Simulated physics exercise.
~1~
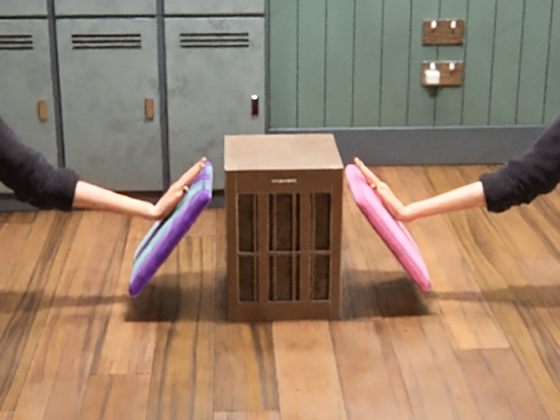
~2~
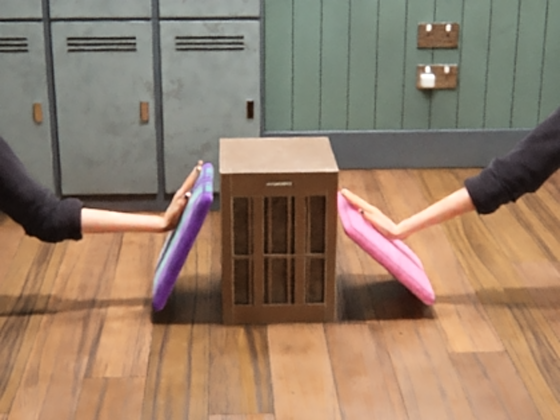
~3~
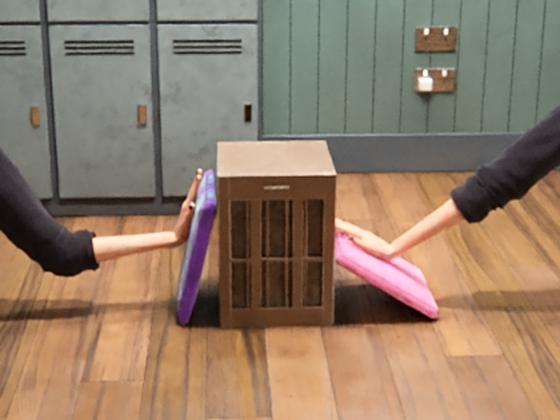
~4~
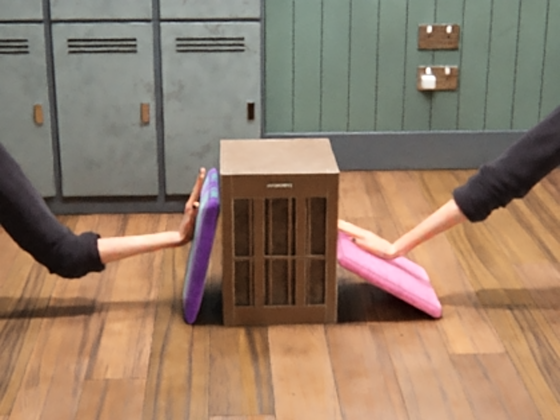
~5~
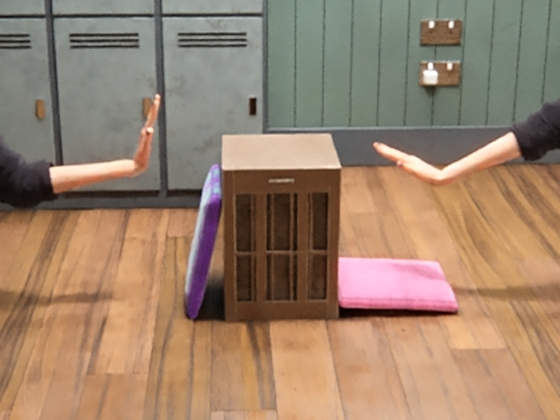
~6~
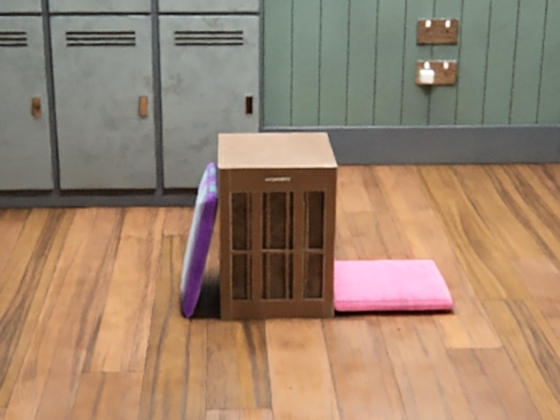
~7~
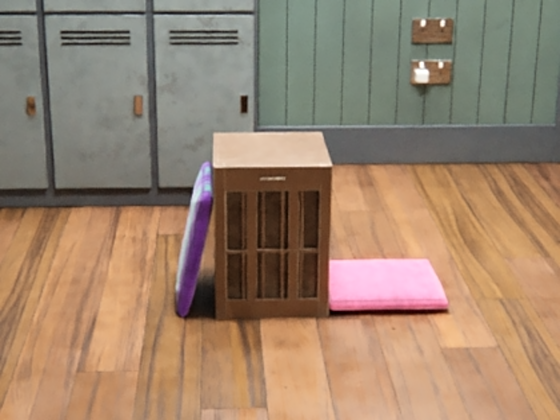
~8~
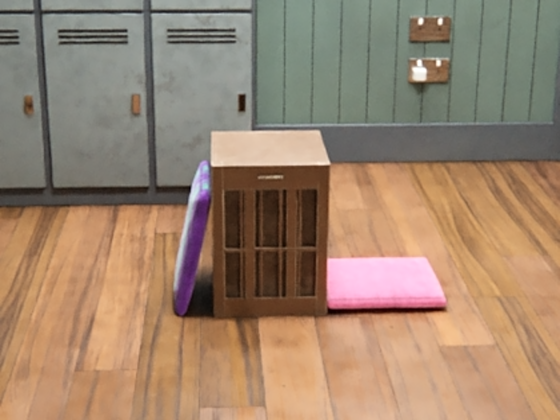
Two hands lean a purple pad against the left side of a brown crate and a pink pad against its right, the pink one slipping lower. The hands draw away, and the purple pad stays propped while the pink pad ends lying flat on the wooden floor.
